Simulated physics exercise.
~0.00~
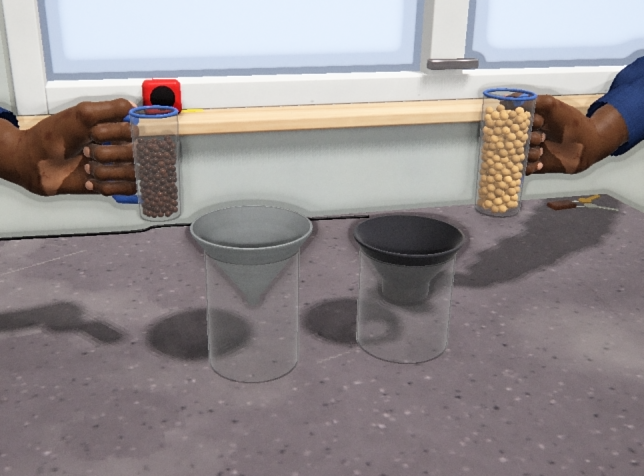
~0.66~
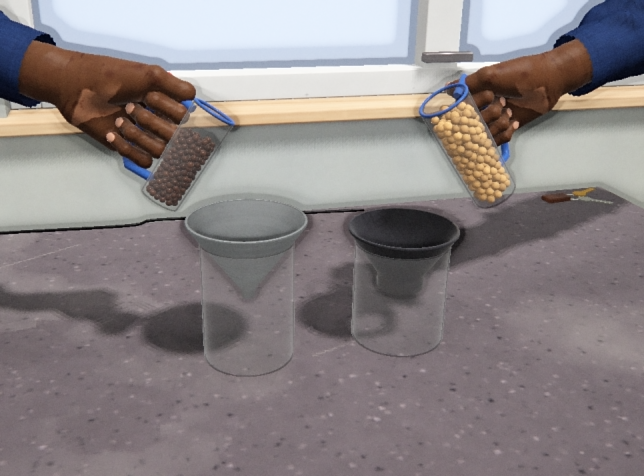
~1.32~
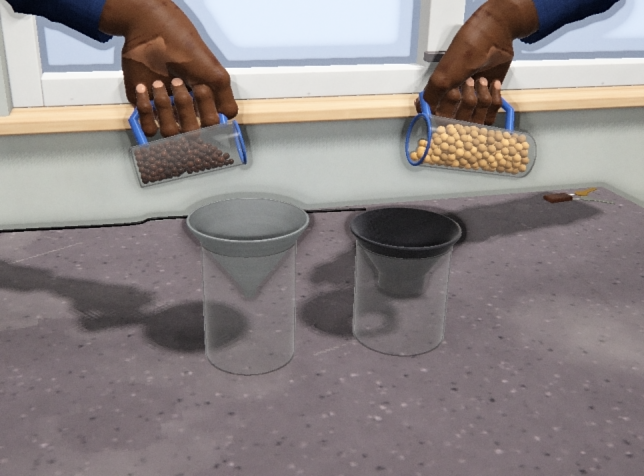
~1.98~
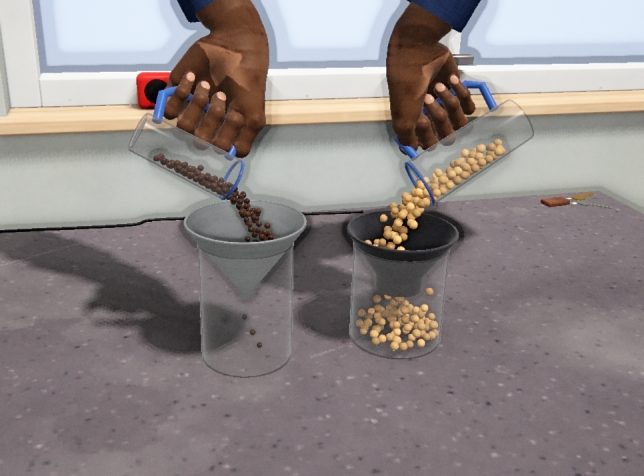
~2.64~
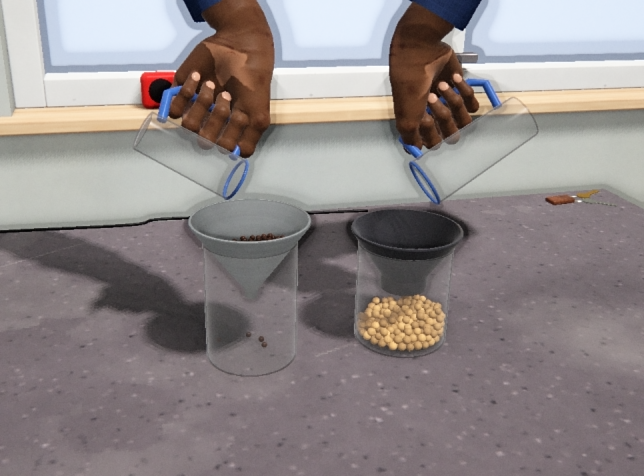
Two hands hold clear, blue-rimmed cups upright above a speckled grey surface, the left filled with small dark brown pieces and the right with round, pale tan ones. Below them, a grey funnel and a black funnel stand in clear jars. The hands lean the cups inward, then lay them on their sides with everything still inside. They tip further, and both cupfuls pour into the funnels. The tan pieces run through and settle in the right jar, while only a stray few dark ones drop. Finally, both cups are empty, and the dark pieces remain stuck in the left funnel.
